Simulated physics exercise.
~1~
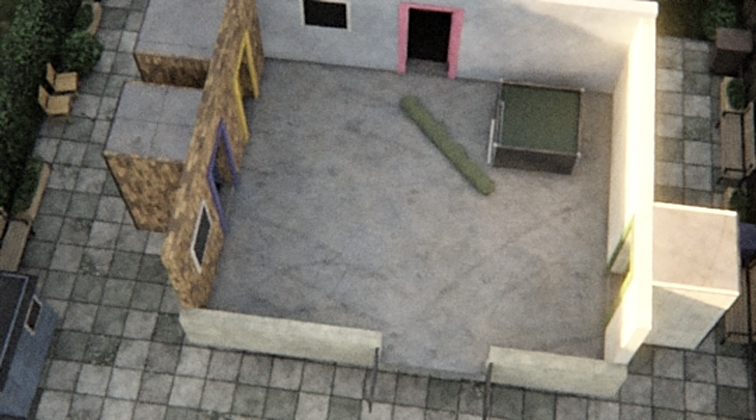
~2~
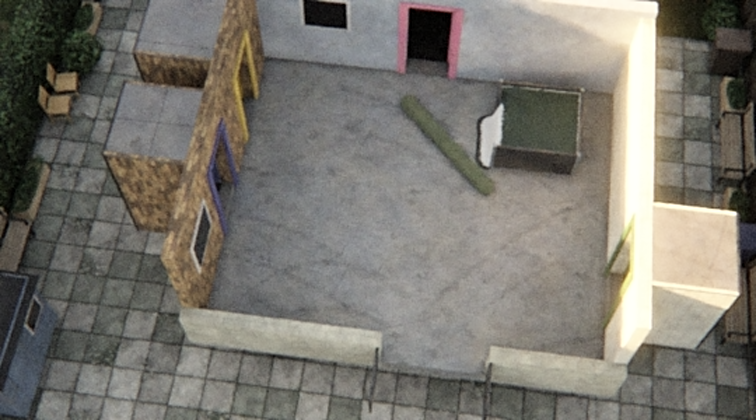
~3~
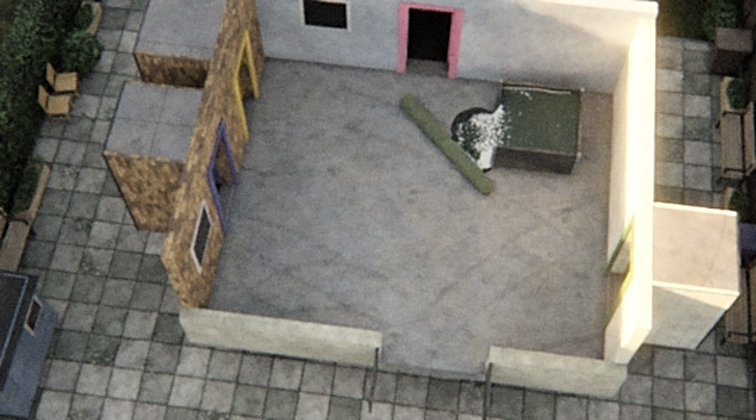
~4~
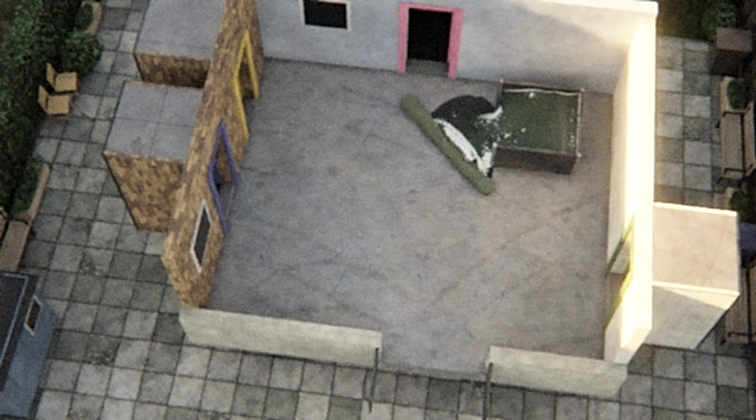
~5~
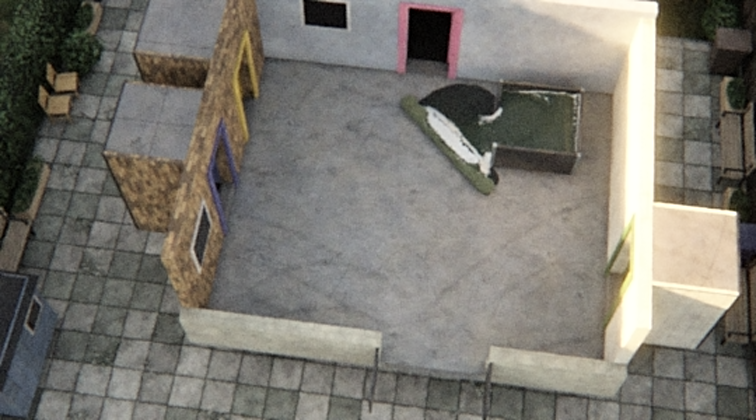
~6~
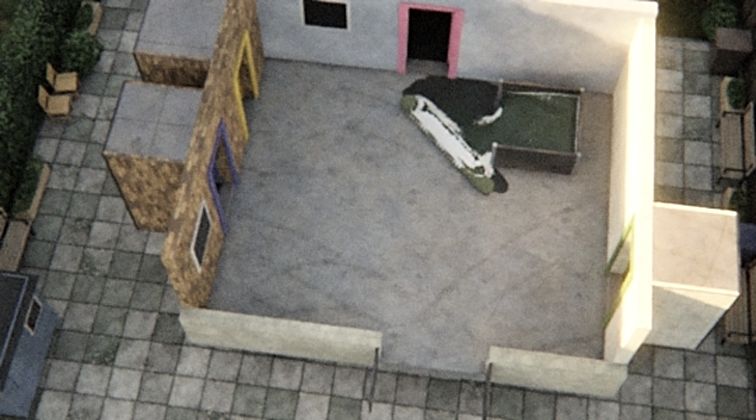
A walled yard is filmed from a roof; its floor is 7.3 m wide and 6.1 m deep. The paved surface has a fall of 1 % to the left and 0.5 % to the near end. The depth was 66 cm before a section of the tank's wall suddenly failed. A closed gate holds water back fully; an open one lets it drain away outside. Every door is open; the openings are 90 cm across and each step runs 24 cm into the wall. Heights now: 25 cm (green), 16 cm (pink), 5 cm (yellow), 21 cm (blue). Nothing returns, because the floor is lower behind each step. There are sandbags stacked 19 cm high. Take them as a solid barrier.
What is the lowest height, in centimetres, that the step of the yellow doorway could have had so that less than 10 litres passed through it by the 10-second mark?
About 13 cm.
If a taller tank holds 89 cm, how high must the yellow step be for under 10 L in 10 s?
Then around 18 centimetres.
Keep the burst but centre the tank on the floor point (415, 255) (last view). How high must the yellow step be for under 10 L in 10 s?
That setup calls for roughly 6.5 cm.
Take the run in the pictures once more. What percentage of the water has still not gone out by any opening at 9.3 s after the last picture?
What remains is some 84 per cent of the water.
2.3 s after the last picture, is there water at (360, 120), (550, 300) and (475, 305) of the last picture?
So the three spots come out swamped, spared, spared, in that order.
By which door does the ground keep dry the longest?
The green one.
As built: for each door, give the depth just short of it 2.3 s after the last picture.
In cm: Green 0, pink 22, yellow 14, blue 2.
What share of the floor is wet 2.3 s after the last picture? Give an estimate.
Around 40 per cent of the floor.
Then, 0.7 s after the last picture water covers 20 % of the floor, deepest (42 cm) near (470, 160); it has not reached the yellow door.
Then, 2.3 s after the last picture water covers 40 % of the floor, deepest (23 cm) near (470, 160); 14 cm at the yellow door, 7 litres in over its 5 cm step.
Then, 9.3 s after the last picture water covers 80 % of the floor, deepest (8 cm) near (204, 326); 6 cm at the yellow door, 99 litres in over its 5 cm step.
At the yellow door as built, the water peaked near 15 cm, 2.5 s after the last picture.
Run again over the same 10 s with other heights there, 16 litres in over 11.5 cm, 2 litres over 16 cm. The limit of 10 litres is kept from about 13 cm up.
